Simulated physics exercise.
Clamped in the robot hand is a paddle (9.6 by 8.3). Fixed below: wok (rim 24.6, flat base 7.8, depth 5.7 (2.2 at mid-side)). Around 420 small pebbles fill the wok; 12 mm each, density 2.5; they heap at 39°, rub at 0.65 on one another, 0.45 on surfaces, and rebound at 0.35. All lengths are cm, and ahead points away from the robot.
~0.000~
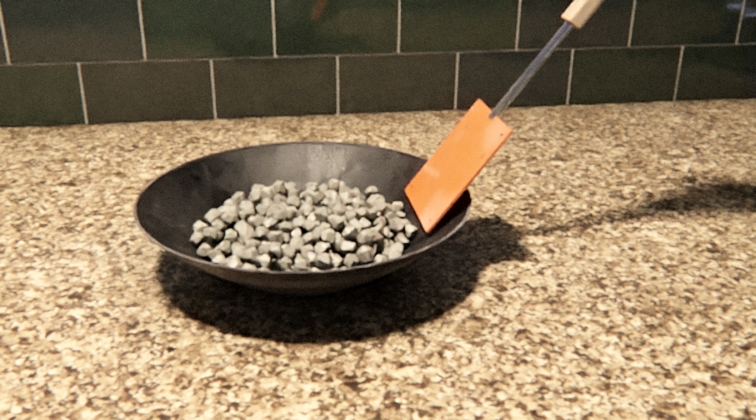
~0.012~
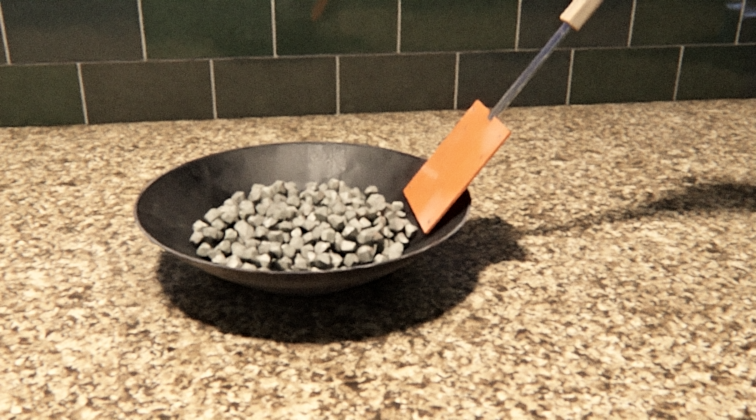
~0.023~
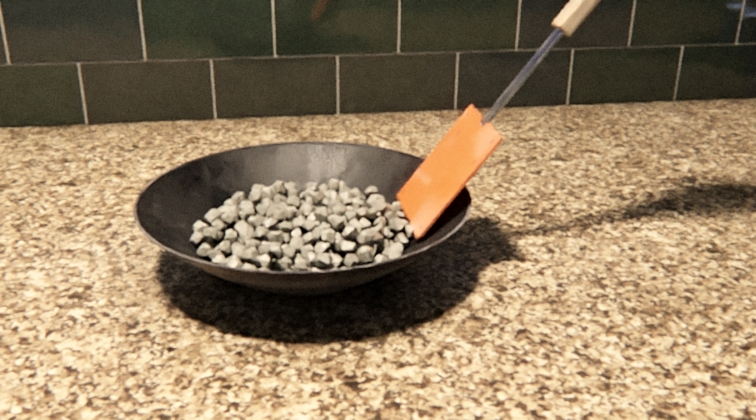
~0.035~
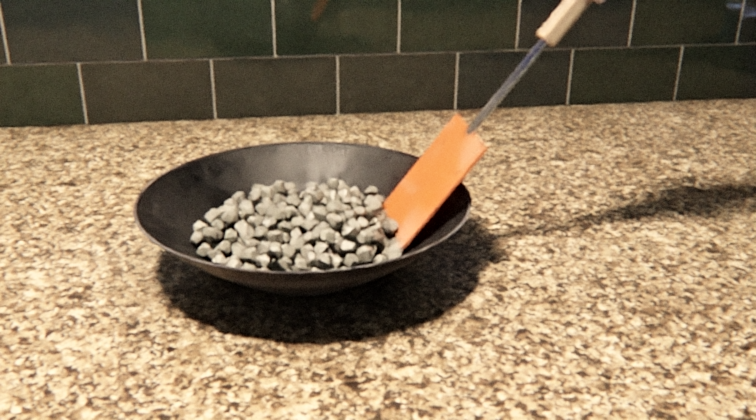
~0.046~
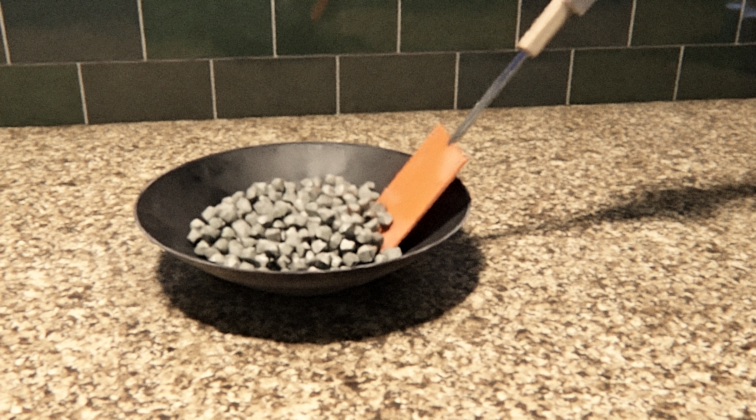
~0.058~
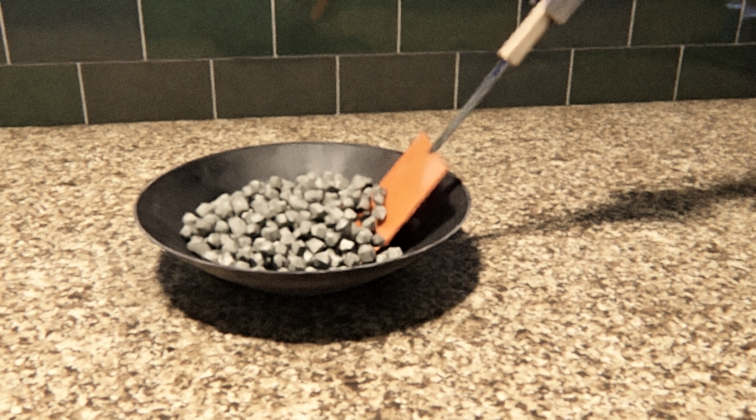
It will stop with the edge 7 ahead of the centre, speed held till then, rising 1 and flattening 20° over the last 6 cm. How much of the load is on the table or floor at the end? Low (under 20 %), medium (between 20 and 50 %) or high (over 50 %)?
Share on the table or floor: High (over 50 %).
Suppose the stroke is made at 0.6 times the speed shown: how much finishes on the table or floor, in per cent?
Some 40 per cent.
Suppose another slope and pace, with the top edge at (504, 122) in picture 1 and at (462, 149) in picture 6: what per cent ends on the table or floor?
About 40 per cent.
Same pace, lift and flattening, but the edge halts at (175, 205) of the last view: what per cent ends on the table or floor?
Some 70 per cent.
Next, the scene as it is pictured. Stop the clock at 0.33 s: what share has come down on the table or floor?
About 30 per cent.
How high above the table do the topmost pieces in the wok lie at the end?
Roughly 6.0 cm.
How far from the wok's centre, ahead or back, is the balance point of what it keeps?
About 3.0 cm ahead.
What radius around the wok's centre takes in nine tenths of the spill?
About 40 cm.
By 0.09 s, sloping 52°, highest piece 8 above the table; 419 in the wok.
By 0.11 s, sloping 46°, highest piece 10 above the table; 418 in the wok, 1 on the blade or in flight.
By 0.33 s, sloping 32°, highest piece 10 above the table; 173 in the wok, 120 on the table or floor, 126 on the blade or in flight.
By 1.38 s, sloping 32°, highest piece 7 above the table; 248 on the table or floor, 171 in the wok.
Final count, 248 on the table or floor, 171 in the wok. That is 59 % on the table or floor.
